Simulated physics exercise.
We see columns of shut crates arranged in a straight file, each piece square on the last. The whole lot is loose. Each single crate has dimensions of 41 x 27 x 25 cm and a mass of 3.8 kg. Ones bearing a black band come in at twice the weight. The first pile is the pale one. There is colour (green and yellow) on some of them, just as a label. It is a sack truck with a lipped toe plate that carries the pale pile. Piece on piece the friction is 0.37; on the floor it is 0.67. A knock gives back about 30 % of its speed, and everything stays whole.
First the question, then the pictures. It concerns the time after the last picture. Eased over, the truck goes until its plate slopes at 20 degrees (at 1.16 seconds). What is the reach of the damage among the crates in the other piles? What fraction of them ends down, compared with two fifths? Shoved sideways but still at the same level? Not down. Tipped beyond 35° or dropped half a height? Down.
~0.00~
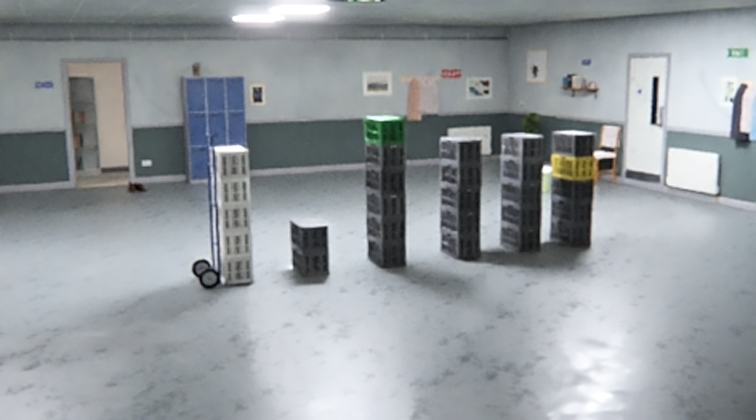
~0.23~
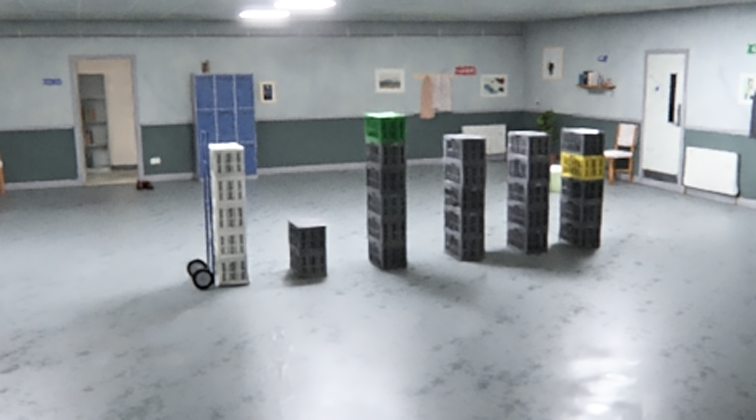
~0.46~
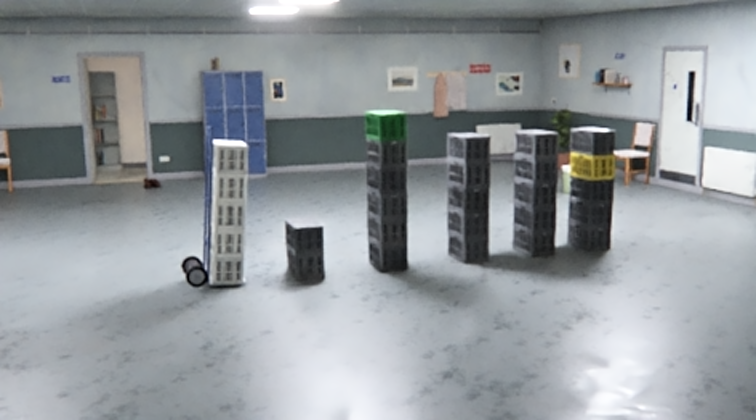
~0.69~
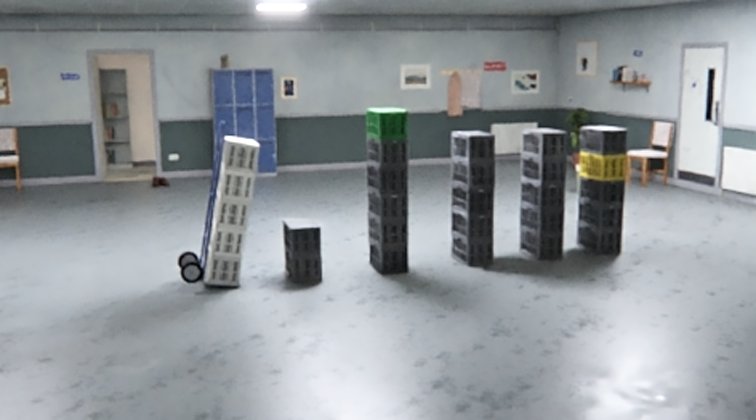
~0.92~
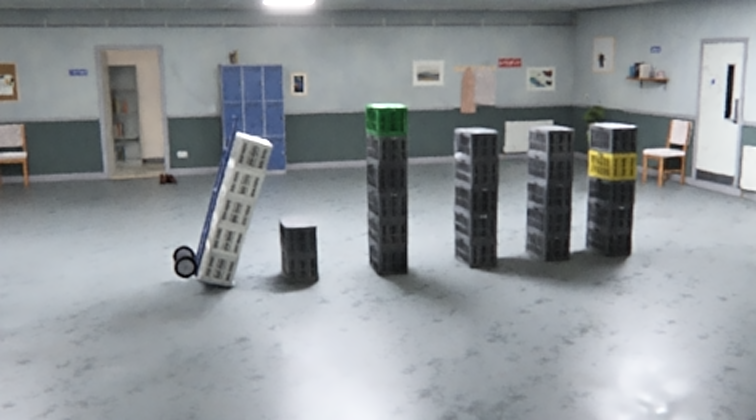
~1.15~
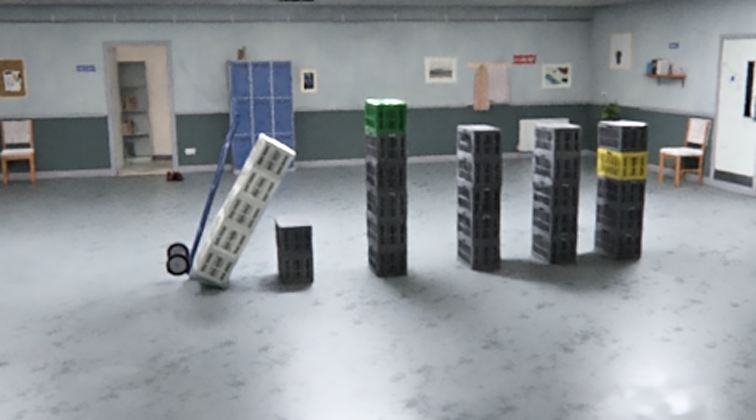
The fraction down is smaller than two fifths.
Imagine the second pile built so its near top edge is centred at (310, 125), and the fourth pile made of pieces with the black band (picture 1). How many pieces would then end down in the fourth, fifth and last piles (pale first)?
Fourth 5, fifth 5, last 5.
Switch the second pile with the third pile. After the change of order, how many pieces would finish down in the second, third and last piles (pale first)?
Down per pile: Second 6, third 1, last 5.
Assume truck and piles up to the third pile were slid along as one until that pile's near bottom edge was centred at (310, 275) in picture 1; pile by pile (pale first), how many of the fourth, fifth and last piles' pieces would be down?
Down per pile: Fourth 0; fifth 0; last 0.
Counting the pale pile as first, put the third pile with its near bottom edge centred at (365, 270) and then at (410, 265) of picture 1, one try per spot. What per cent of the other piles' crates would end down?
In order, 0 then 0 per cent.
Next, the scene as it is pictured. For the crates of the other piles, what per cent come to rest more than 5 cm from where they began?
5 in a hundred.
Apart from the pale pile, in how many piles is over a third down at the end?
1 in all.
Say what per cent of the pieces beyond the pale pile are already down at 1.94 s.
5 per cent.
After 1.28 s, 5 of the pale pile down; none of the 23 other crates down.
After 1.56 s, 4 of the pale pile down; none of the 23 other crates down, 1 disturbed.
After 1.94 s, 5 of the pale pile down; 1 of the 23 other crates down.
In the end (2.9 s), 5 of the pale pile down; 1 of the 23 other crates down; green crate unmoved; yellow crate unmoved. That is 4 per cent. From the last view, middles, green crate near (386, 116), yellow crate near (622, 163).
